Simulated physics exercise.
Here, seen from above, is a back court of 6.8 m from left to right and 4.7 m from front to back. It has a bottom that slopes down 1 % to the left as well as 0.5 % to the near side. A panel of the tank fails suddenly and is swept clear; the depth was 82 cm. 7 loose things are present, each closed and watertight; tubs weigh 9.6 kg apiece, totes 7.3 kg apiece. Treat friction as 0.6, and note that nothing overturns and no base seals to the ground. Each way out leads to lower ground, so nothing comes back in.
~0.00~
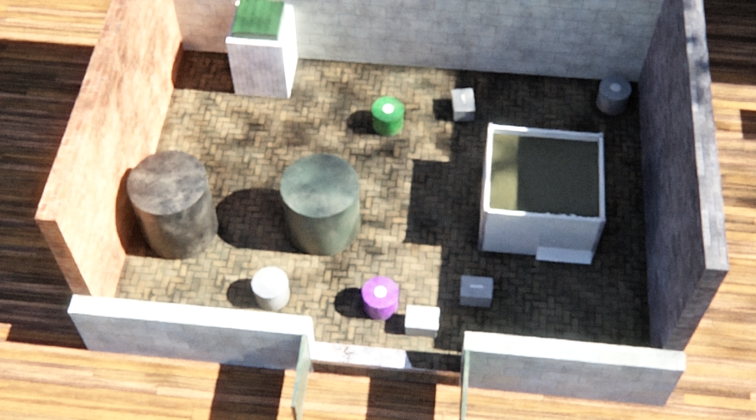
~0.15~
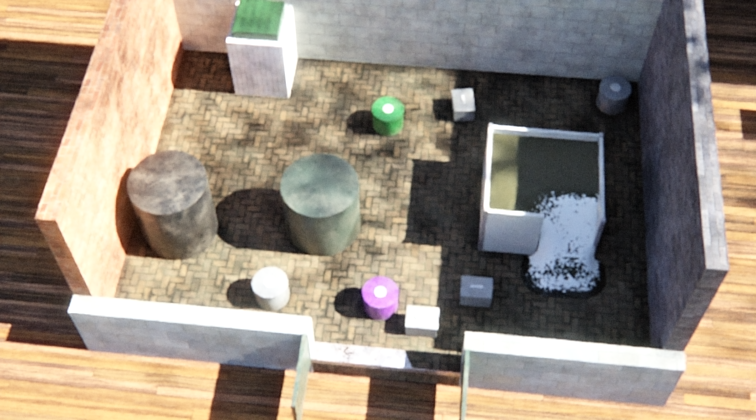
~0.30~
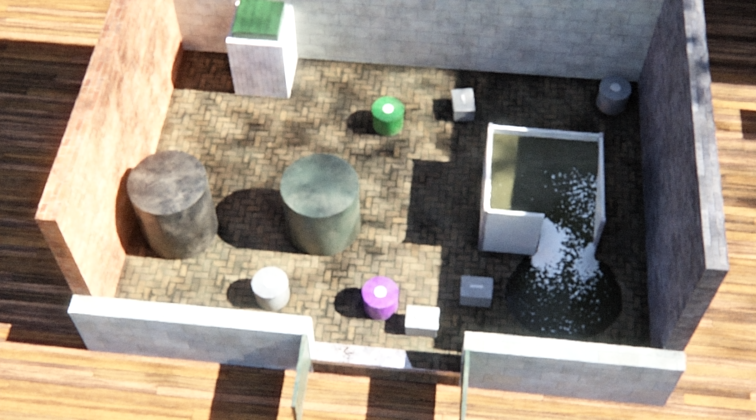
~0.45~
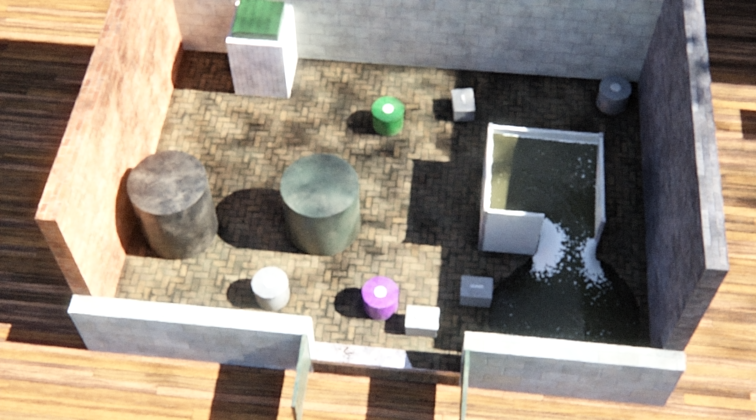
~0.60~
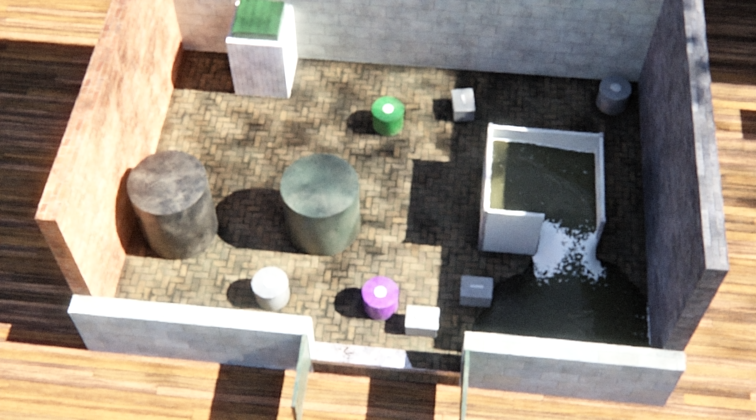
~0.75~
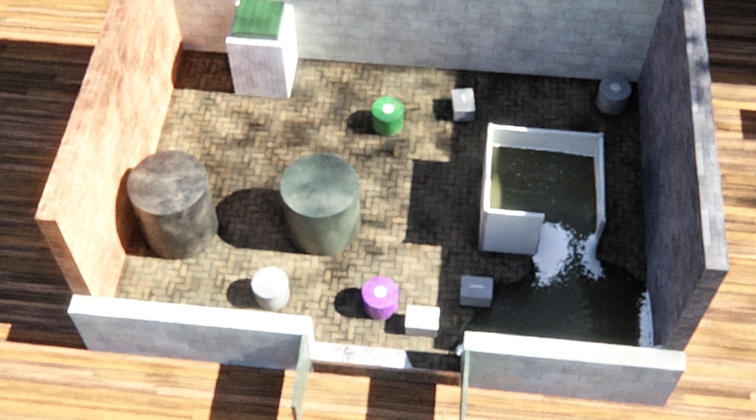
Water bursts from the white tank and spreads over the brick floor at lower right.
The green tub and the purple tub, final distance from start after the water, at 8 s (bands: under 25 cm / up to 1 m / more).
My prediction: The green tub is left where it was; the purple tub is swept a long way.
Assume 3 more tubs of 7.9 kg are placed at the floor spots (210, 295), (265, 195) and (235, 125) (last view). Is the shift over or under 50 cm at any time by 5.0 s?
First beyond, then within, then within.
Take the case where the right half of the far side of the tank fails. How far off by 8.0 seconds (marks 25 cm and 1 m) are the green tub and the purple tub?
In that situation the green tub drifts a long way, while the purple tub stays about where it was.
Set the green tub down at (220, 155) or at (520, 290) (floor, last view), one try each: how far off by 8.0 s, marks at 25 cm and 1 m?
One try each gives this: It remains roughly in place, then it wanders off a long way.
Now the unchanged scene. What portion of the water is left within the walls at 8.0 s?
Still held: Near 88 %.
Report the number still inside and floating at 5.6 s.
The number is 2.
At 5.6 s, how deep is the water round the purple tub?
I'd put it at about 4 cm.
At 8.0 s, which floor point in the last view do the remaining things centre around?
Mean position approx. (349, 200).
After 1.6 s the green tub is near (388, 109), 0.0 m from its start, aground; the purple tub is near (373, 288), 0.1 m from its start, aground; 0 of 7 are out; 0 afloat.
After 3.6 s the green tub is near (388, 109), 0.0 m from its start, aground; the purple tub is near (226, 231), 2.2 m from its start, aground; 0 of 7 are out; 2 afloat.
After 5.6 s the green tub is near (388, 109), 0.0 m from its start, aground; the purple tub is near (230, 223), 2.2 m from its start, aground; 0 of 7 are out; 2 afloat.
After 8.0 s the green tub is near (388, 109), 0.0 m from its start, aground; the purple tub is near (243, 199), 2.3 m from its start, aground; 0 of 7 are out; 2 afloat.
